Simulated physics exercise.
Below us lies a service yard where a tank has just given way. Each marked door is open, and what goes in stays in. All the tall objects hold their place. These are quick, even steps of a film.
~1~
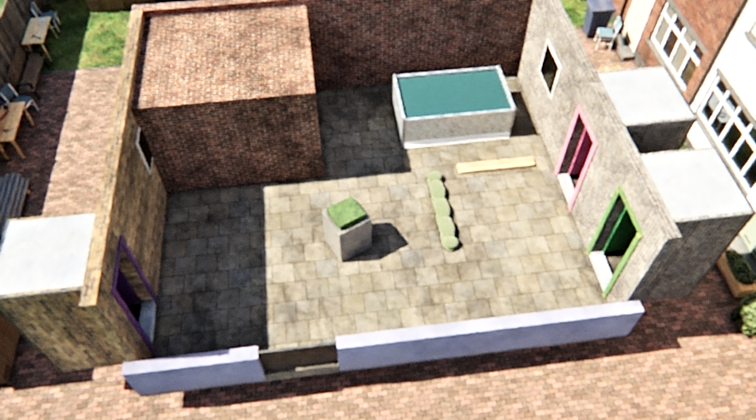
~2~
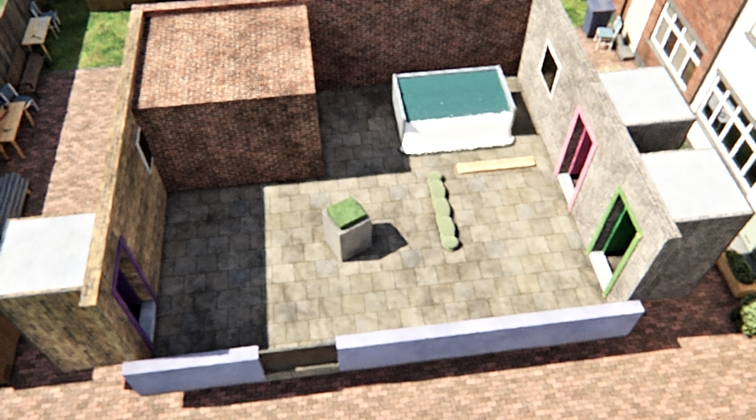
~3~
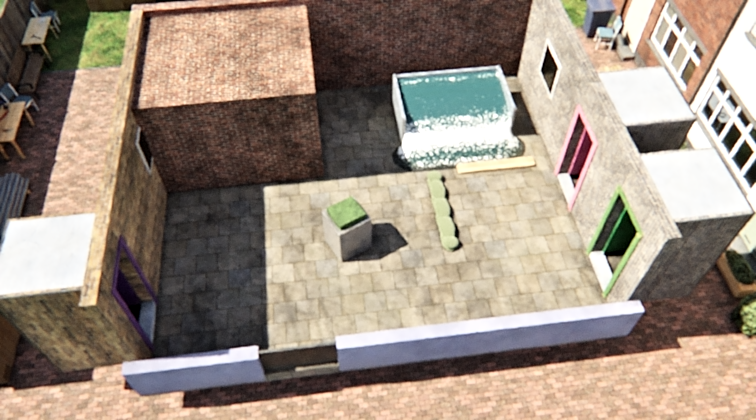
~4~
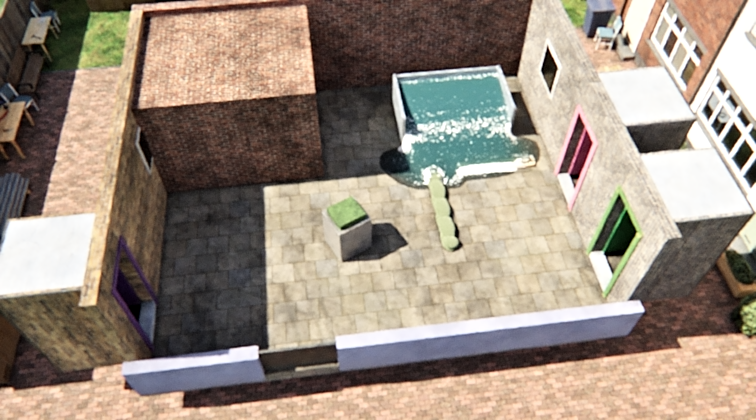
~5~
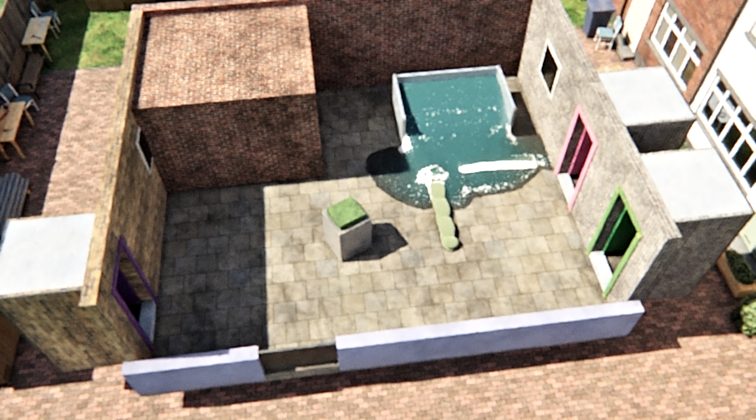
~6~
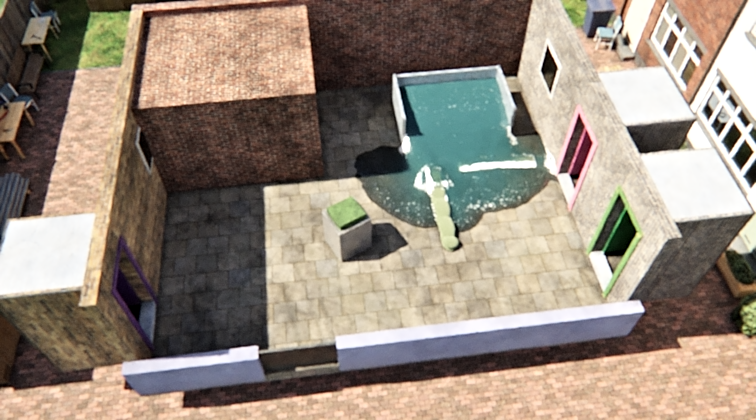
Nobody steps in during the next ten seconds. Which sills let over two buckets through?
One by one: The pink door lets in a lot; the purple door admits no more than that; the green door lets in a lot.
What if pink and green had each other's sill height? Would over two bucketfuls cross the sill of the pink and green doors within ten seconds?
One by one: The pink door keeps below it; the green door goes over.
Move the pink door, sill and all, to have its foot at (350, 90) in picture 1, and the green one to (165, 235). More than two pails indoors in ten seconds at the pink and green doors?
Then: The pink one lets less in; the green one keeps below it.
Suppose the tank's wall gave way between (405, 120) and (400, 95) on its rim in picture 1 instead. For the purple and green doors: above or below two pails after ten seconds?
Then: The purple door keeps below it; the green door stays under.
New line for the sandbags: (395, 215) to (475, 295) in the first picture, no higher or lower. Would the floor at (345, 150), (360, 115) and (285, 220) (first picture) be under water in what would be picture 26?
In that order: Dry, no water, awash.
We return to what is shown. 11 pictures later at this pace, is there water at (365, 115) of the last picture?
At that place: Free of water.
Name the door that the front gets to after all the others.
It is the purple-painted one.
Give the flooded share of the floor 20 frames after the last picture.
Near 65 in a hundred.
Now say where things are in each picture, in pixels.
The first frame shows still water in the water tank at (453, 95).
In the second frame, water pours out at (457, 130) and has run to (513, 138).
In the third frame, the front is at (521, 148), out from the gap at (457, 132).
In the fourth frame, water pours out at (457, 134) and has run to (535, 158).
In the fifth frame, water pours out at (457, 134) and has run to (551, 166).
In the sixth frame, the front is at (410, 221), out from the gap at (457, 134).
A moment on, water covers 40 % of the floor; the pink door under two buckets in, the purple door not reached, the green door not reached.
Next, water covers 50 % of the floor; the pink door over two buckets in, the purple door not reached, the green door wet at the sill, nothing in.
Then, water covers 65 % of the floor; the pink door over two buckets in, the purple door not reached, the green door over two buckets in.
Later, water covers 90 % of the floor; the pink door over two buckets in, the purple door wet at the sill, nothing in, the green door over two buckets in.
In the end, water covers 95 % of the floor; the pink door over two buckets in, the purple door wet at the sill, nothing in, the green door over two buckets in.
